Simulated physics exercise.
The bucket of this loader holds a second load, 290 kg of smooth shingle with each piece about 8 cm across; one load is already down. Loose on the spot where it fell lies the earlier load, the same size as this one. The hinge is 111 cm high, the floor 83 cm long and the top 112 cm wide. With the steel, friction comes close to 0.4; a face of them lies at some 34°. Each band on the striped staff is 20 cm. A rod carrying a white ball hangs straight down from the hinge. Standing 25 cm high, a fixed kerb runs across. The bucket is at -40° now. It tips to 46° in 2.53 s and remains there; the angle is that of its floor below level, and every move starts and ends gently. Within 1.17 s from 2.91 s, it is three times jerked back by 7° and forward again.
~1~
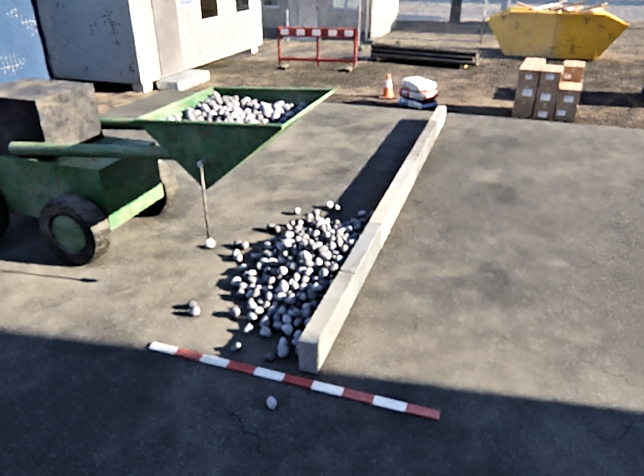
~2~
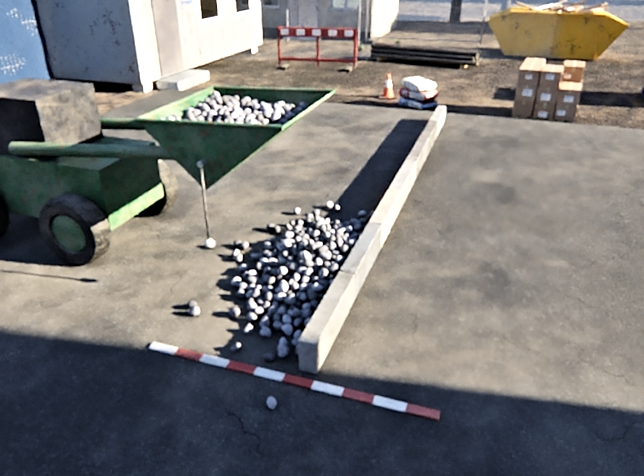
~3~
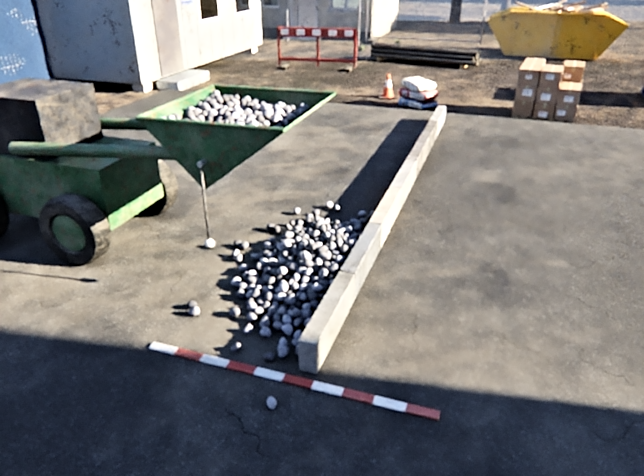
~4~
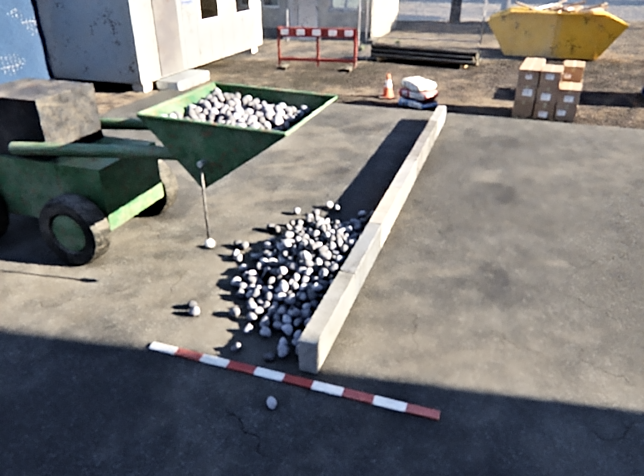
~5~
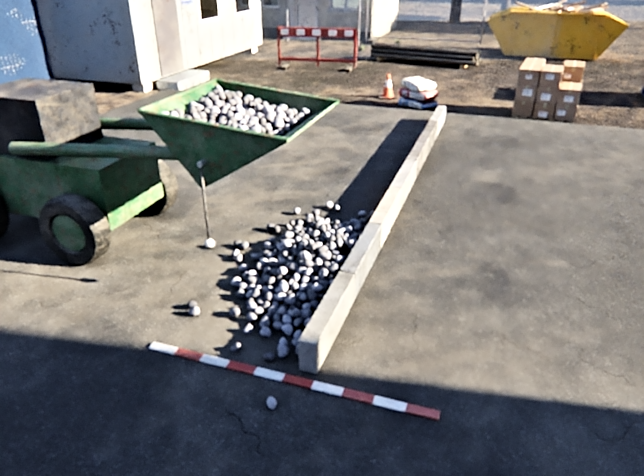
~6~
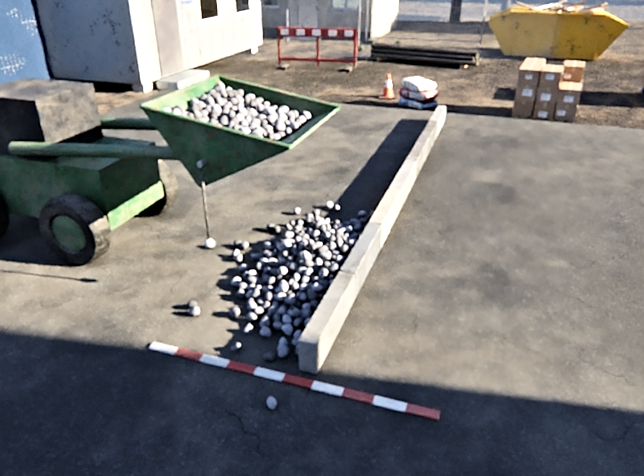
In a sunlit paved yard, a green machine holds a bucket of pale stones above a heap lying against the left side of a long kerb. The bucket barely moves at first, then slowly tilts a little forward, its right lip dipping slightly while the stones stay inside.
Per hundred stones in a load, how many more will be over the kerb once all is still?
7.
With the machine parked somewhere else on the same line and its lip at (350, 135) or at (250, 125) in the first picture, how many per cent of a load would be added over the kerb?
First place about 85 %, second about 0 %.
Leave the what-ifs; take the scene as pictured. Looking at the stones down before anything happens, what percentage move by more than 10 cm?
Close to 15 in a hundred of them.
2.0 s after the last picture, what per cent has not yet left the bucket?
Roughly 0 per cent is still inside.
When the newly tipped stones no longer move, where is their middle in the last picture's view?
I'd put their centre close to (320, 253).
Then, 1.3 s after the last picture the floor is at 33°; in per cent of one load, 80 in the bucket, 120 on this side of the kerb; the foremost stones are at (346, 268).
Then, 2.0 s after the last picture the floor is at 46°; in per cent of one load, 0 in the bucket, 194 on this side of the kerb, 6 over the kerb; the foremost stones are at (415, 287).
Then, 3.9 s after the last picture the floor is at 46°; in per cent of one load, 0 in the bucket, 193 on this side of the kerb, 7 over the kerb; the foremost stones are at (441, 287).
Then, 6.5 s after the last picture the floor is at 46°; in per cent of one load, 0 in the bucket, 193 on this side of the kerb, 7 over the kerb; the foremost stones are at (441, 287). Net gain over the kerb, 7.
